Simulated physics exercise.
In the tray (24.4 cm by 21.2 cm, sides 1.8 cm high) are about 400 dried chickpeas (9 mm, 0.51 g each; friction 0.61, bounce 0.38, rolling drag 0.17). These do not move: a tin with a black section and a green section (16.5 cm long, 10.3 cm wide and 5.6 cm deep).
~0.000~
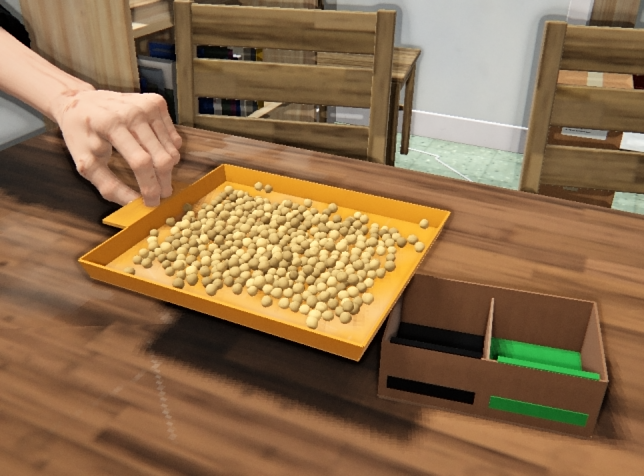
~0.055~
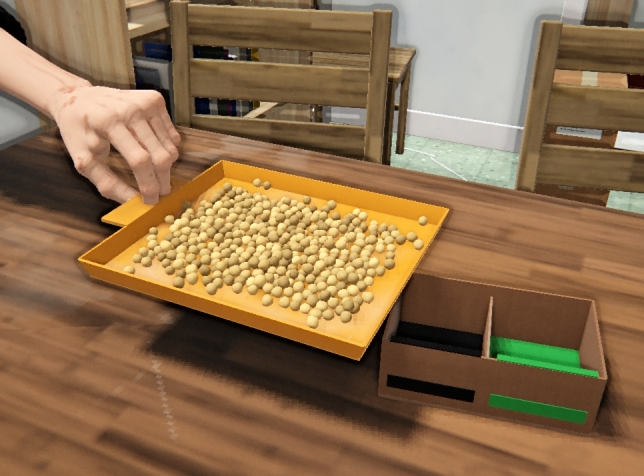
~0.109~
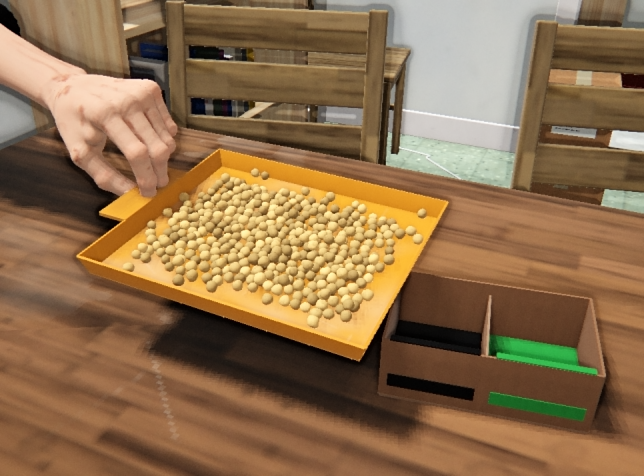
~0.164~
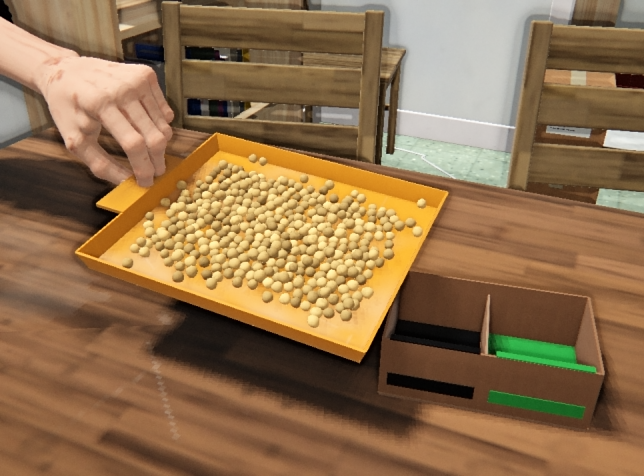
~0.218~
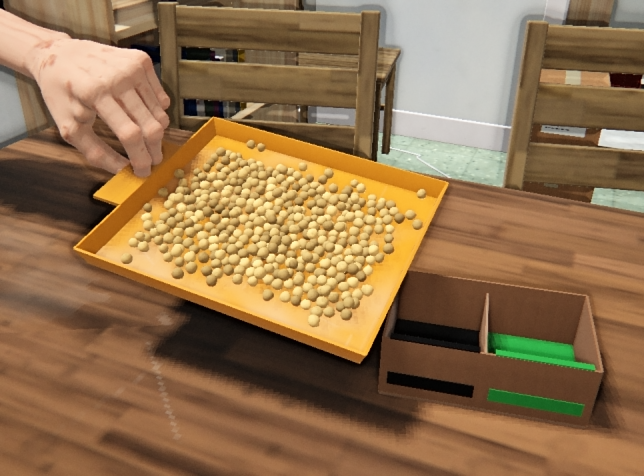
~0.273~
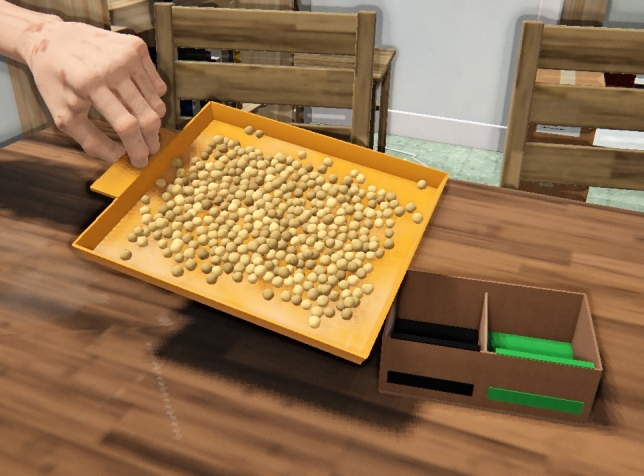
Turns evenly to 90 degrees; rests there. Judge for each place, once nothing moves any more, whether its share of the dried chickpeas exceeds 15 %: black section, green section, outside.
Black section: Does not exceed 15 %. Green section: Does not exceed 15 %. Outside everything: Exceeds 15 %.
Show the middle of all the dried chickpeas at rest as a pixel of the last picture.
Position: Approx. (315, 442).
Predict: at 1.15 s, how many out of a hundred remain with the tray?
Around 85 percent.
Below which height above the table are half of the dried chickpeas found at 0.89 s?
Roughly 14 cm.
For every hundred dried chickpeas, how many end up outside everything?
I reckon around 100 per cent.
After 0.61 s, tilt 44 degrees; tray 100 %; middle of all pieces near (278, 232).
After 0.89 s, tilt 66 degrees; tray 95 %, outside 5 %; middle of all pieces near (281, 241).
Then, at 1.15 s, tilt 87 degrees; tray 85 %, outside 10 %, in the air 5 %; middle of all pieces near (286, 286).
Then, at 1.40 s, tilt 90 degrees; tray 5 %, outside 90 %, in the air 5 %; middle of all pieces near (305, 427).
At rest (2.0 s), tray 0 %, black section 0 %, outside 100 %, green section 0 %.
